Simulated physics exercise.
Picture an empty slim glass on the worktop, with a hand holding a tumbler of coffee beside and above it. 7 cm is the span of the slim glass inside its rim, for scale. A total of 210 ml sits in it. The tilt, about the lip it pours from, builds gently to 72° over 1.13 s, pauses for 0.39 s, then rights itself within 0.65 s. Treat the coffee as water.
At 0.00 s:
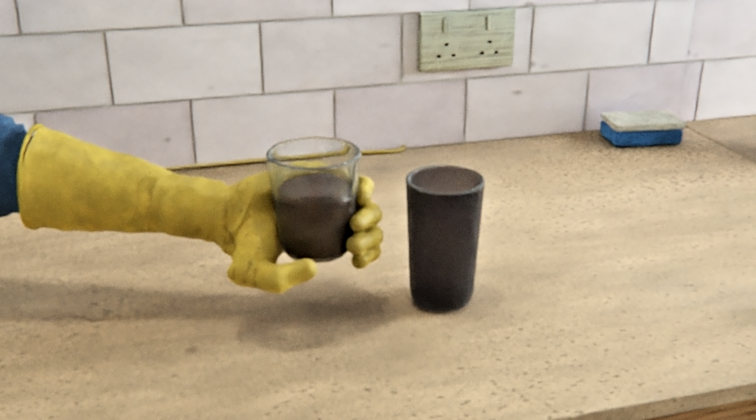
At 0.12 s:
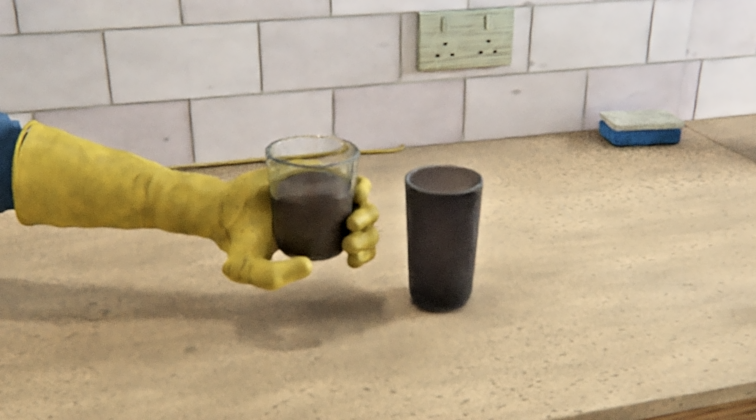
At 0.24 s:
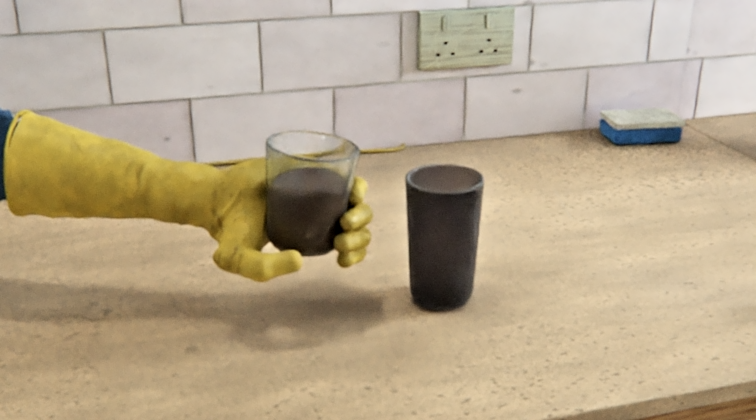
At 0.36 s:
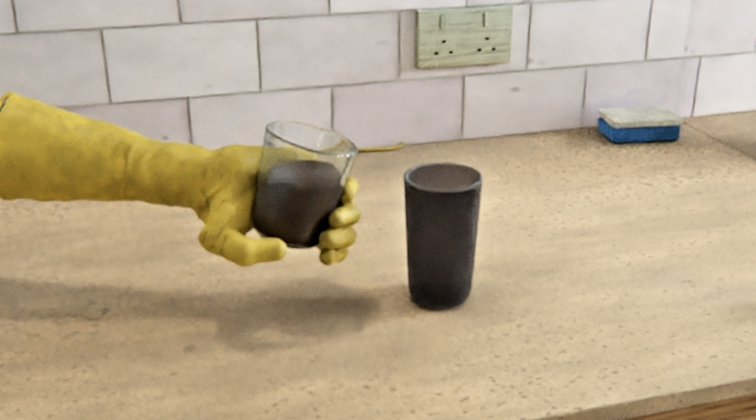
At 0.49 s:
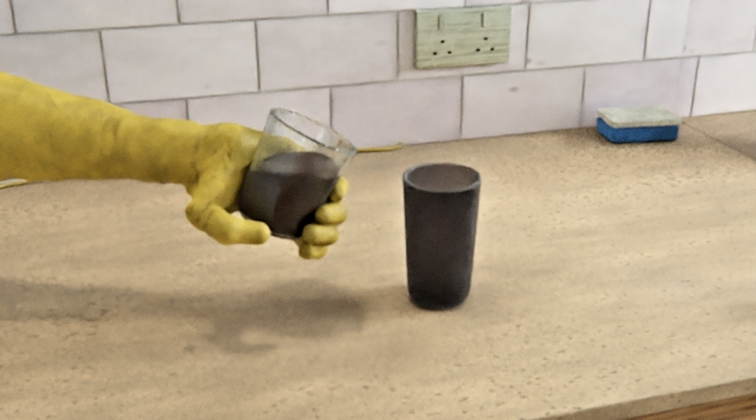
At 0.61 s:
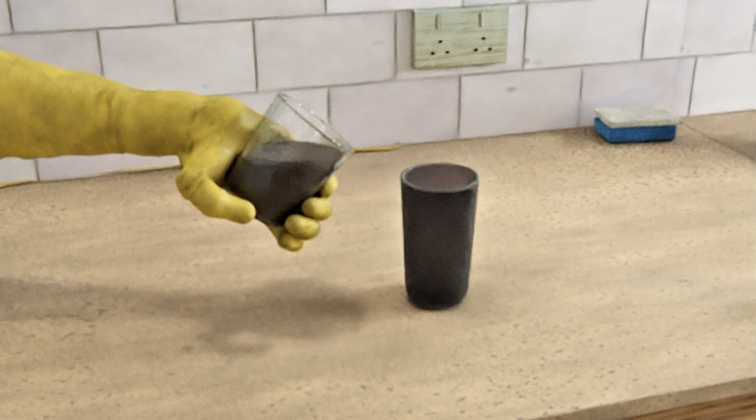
On a speckled worktop before a white tiled wall, a yellow-gloved hand holds a clear tumbler of dark coffee upright, to the left of a tall dark glass. The hand gradually tilts the tumbler rightward, raising it slightly, and the coffee slants inside, nearing the lower side of the rim.
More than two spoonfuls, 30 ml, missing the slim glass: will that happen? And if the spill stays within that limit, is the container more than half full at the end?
The question does not arise; it spills.
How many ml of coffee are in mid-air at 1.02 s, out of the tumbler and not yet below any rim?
I'd put it near 35 ml.
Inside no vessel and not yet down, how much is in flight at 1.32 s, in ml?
35 ml, approximately.
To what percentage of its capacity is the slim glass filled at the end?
Close to 0 in a hundred, I'd say.
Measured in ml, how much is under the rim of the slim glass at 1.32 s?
Near 0 ml, more or less.
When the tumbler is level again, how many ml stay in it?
Some 80 ml.
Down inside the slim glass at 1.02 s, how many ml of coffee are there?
I'd guess some 0 ml sits in there.
By 1.02 s the tilt is 70° and the slim glass has 0 ml, the tumbler 165 ml, and 10 ml is on the worktop.
By 1.32 s the tilt is 72° and the slim glass has 0 ml, the tumbler 100 ml, and 75 ml is on the worktop.
By 1.63 s the tilt is 67° and the slim glass has 0 ml, the tumbler 80 ml, and 120 ml is on the worktop.
By 1.98 s the tilt is 15° and the slim glass has 0 ml, the tumbler 75 ml, and 130 ml is on the worktop.
At rest the slim glass has 0 ml, the tumbler 75 ml, and 130 ml is on the worktop.
